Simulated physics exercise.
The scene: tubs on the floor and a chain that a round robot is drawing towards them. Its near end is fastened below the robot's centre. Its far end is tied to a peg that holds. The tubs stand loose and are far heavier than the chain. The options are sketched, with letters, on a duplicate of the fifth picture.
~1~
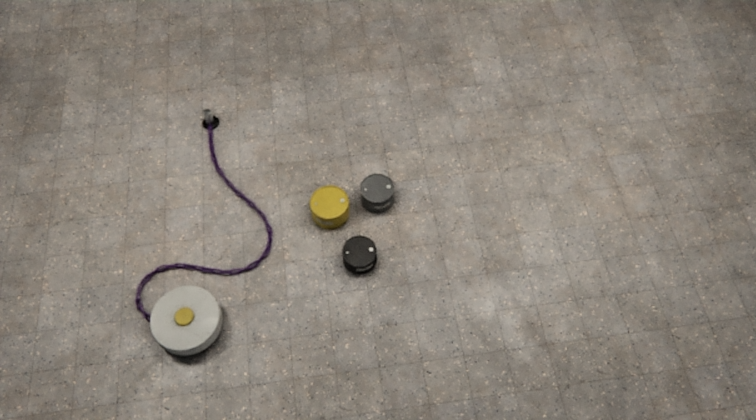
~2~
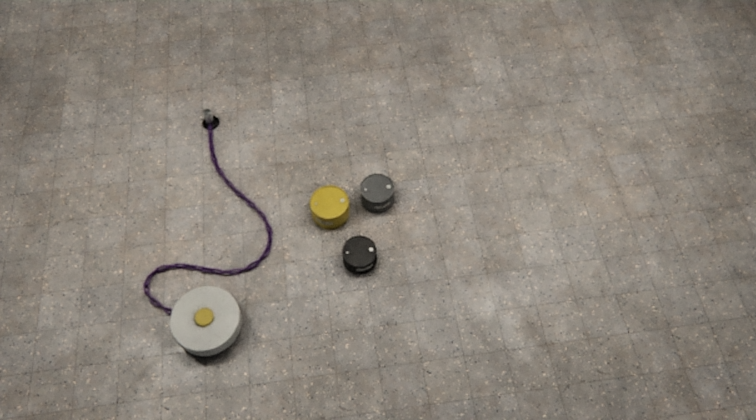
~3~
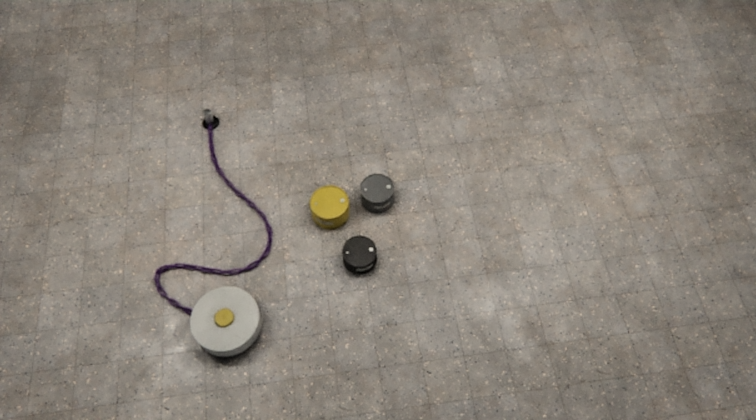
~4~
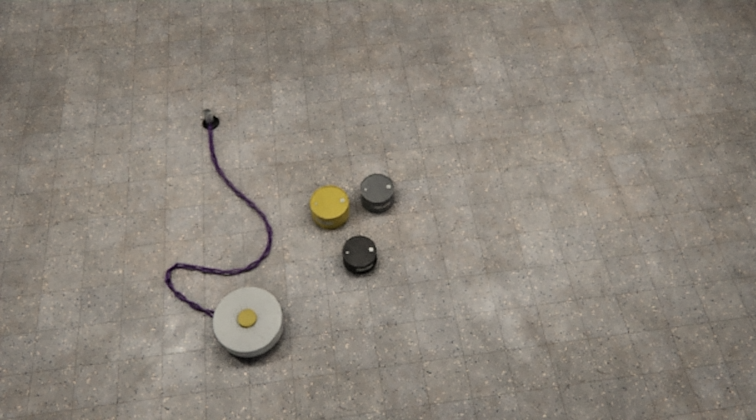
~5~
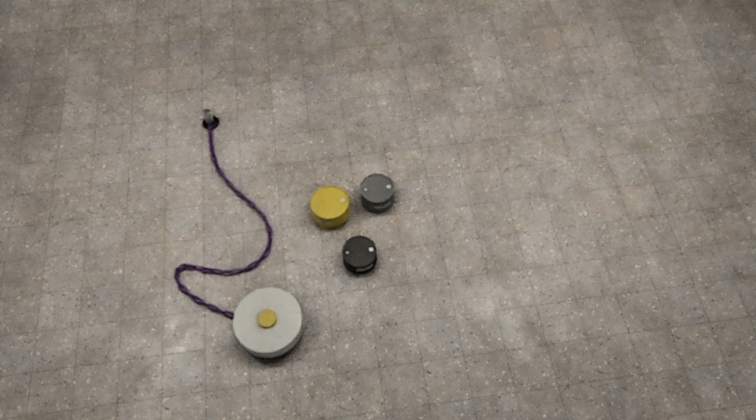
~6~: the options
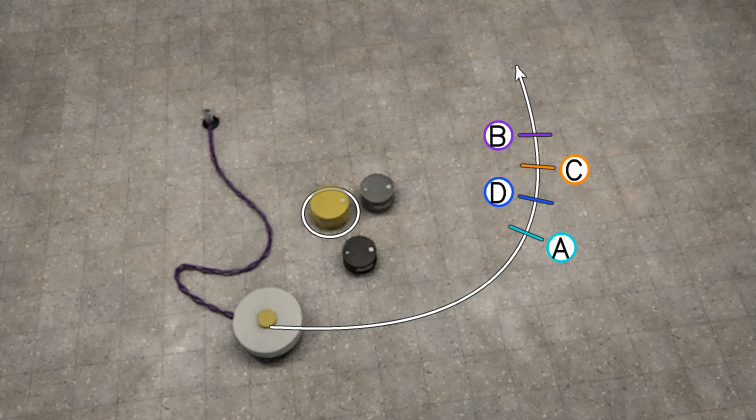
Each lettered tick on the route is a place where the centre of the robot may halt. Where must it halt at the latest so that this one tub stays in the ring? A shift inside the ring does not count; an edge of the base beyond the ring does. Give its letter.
The farthest safe stop is A.
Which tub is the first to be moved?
The black one.
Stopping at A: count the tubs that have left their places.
One.
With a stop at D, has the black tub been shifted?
Yes.
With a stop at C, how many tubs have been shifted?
By then, three.
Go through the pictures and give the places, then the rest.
The first picture shows robot (187, 321); peg (209, 118); yellow tub (330, 207).
The second picture shows robot (207, 321); grey tub (377, 193).
The third picture shows robot (227, 322); peg (209, 118).
The fourth picture shows robot (249, 323); grey tub (377, 193).
The fifth picture shows robot (269, 323); peg (209, 118); yellow tub (330, 207); grey tub (377, 193).
On the marked copy, A at (526, 233); B at (535, 135); C at (538, 167); D at (536, 200); the ring at (331, 212); the route from (271, 327) via (515, 253) to (517, 67).
With A. Early on, robot (376, 321); yellow tub (330, 207).
Further on, robot (477, 287); yellow tub (330, 207).
At the end, robot (528, 228); yellow tub (330, 207); black tub (372, 232); the yellow tub is still in its ring.
As for the rest, B drags the ringed tub to (354, 169); C drags the ringed tub to (350, 182); D drags the ringed tub to (342, 194).
